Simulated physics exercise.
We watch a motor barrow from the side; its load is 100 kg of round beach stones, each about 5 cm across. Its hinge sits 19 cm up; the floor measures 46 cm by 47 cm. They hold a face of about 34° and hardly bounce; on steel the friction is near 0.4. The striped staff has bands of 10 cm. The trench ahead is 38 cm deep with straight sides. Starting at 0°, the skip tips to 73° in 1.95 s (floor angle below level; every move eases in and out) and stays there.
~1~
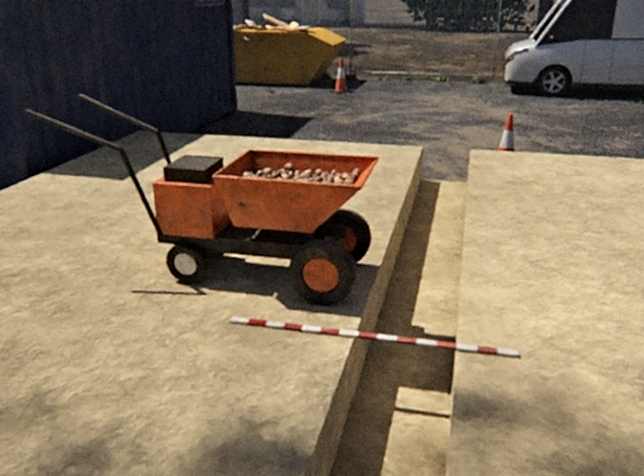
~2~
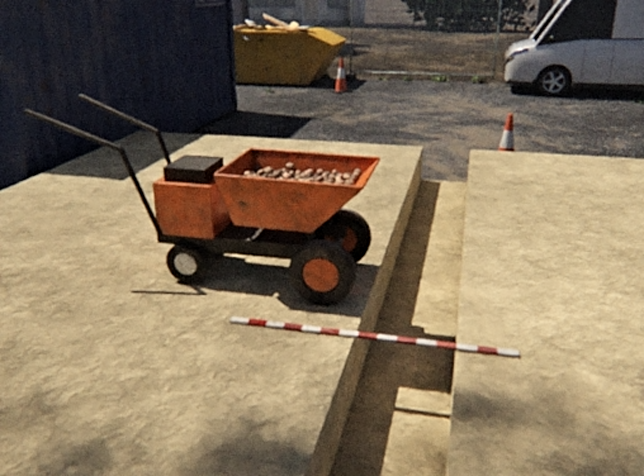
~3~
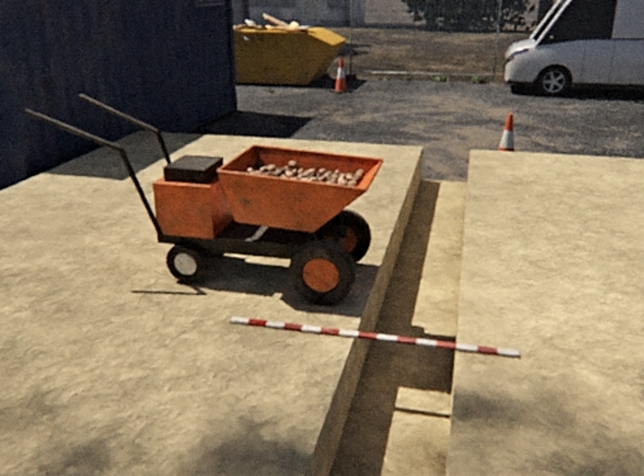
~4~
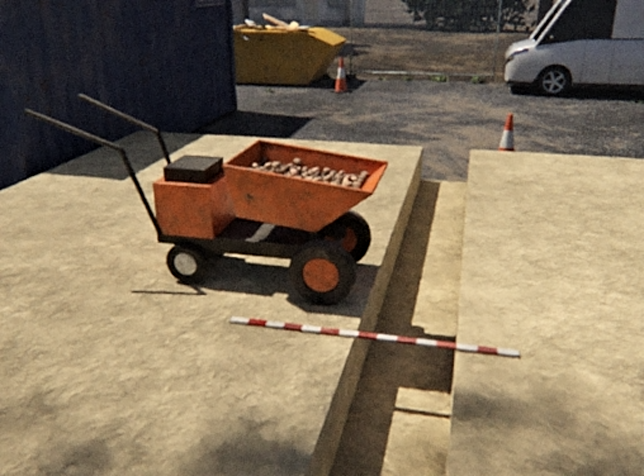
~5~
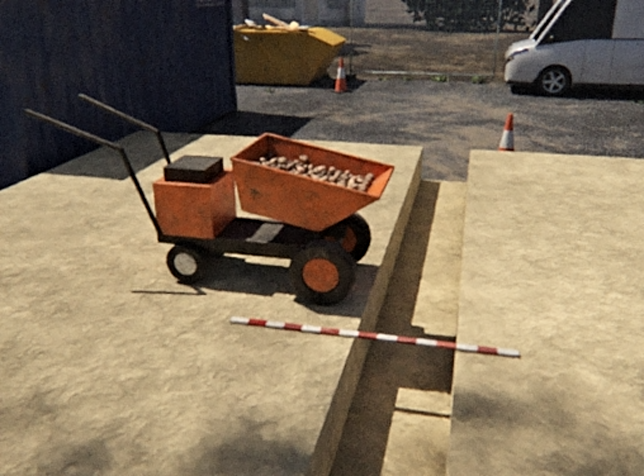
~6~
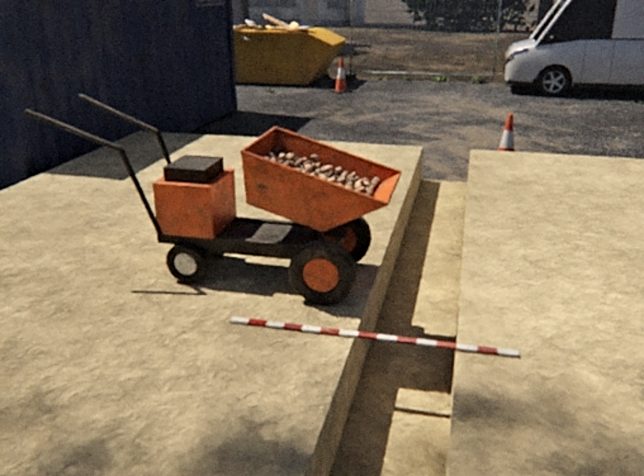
In a paved yard beside a straight-sided trench, an orange motor barrow loaded with pale stones stands still, a red-and-white staff lying ahead of it, while its skip slowly tilts forward to the right, the rear rising.
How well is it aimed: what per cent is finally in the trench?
Roughly 63 per cent ends in the trench.
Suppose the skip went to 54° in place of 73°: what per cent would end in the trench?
Then about 65 per cent.
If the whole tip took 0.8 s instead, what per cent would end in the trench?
In that case some 50 per cent.
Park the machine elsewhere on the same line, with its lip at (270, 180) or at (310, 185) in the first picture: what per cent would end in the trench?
About 75 and 100 per cent.
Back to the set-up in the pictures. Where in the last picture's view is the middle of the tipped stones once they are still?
Around (445, 338).
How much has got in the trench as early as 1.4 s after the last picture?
About 45 per cent by then.
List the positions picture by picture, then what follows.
The skip is at 0°, its lip at (361, 187); the top of the load is at (296, 175), in the first frame.
The skip is at 1°, its lip at (363, 188); the top of the load is at (278, 173), in the second frame.
Lip at (367, 190), floor tilted 3°, highest stones at (278, 171), in the third frame.
The skip is at 7°, its lip at (372, 193); the top of the load is at (279, 167), in the fourth frame.
Lip at (380, 198), floor tilted 11°, highest stones at (273, 162), in the fifth frame.
The skip is at 16°, its lip at (388, 205); the top of the load is at (277, 156), in the sixth frame.
Then, 0.9 s after the last picture the floor is at 61°, 98 % in the skip, 2 % in the trench; the foremost stones are at (442, 265).
Then, 1.4 s after the last picture the floor is at 73°, 19 % in the skip, 46 % in the trench, 35 % past the trench; the foremost stones are at (561, 300).
Then, 1.8 s after the last picture the floor is at 73°, 1 % in the skip, 60 % in the trench, 38 % past the trench; the foremost stones are at (608, 307).
Then, 3.8 s after the last picture the floor is at 73°, 0 % in the skip, 63 % in the trench, 37 % past the trench; the foremost stones are at (619, 306).
